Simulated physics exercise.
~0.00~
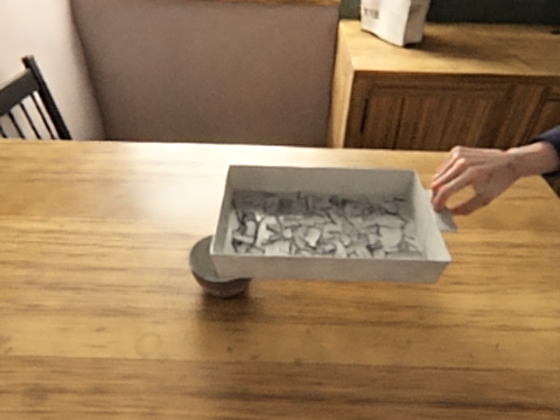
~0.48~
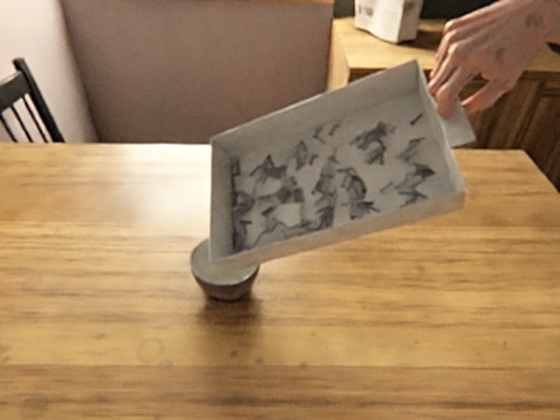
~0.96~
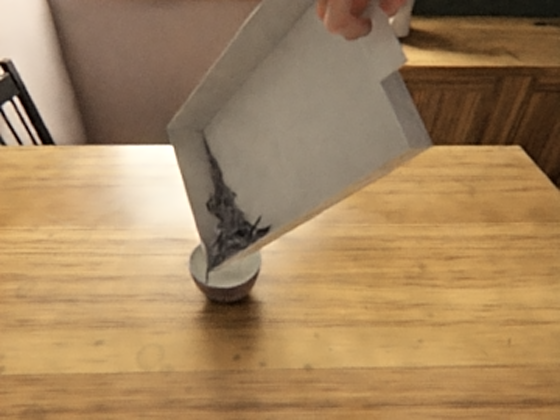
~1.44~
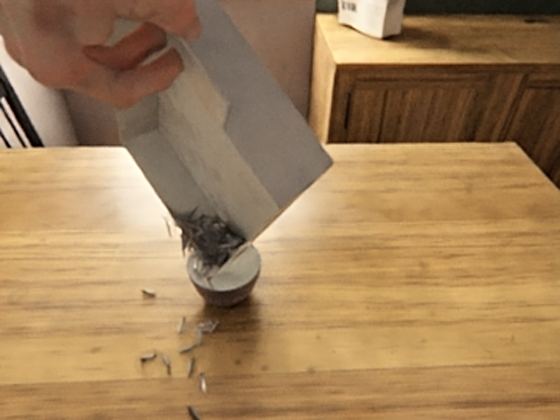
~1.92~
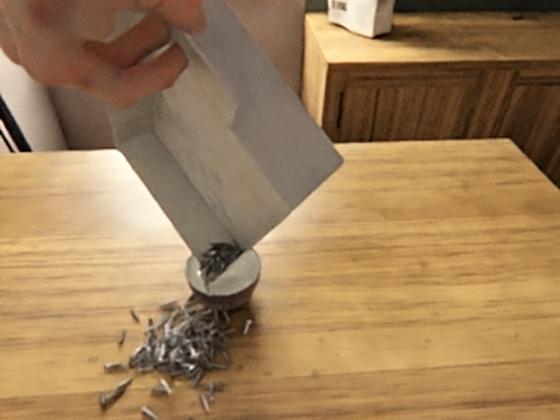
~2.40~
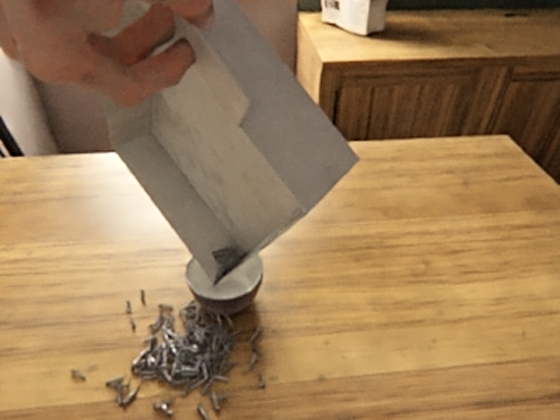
A heap of small grey screws spilled onto the wooden table after a hand lifted a pale tray and tipped it steeply over a little bowl, missing it almost entirely and leaving a few screws in the tray's lower corner.
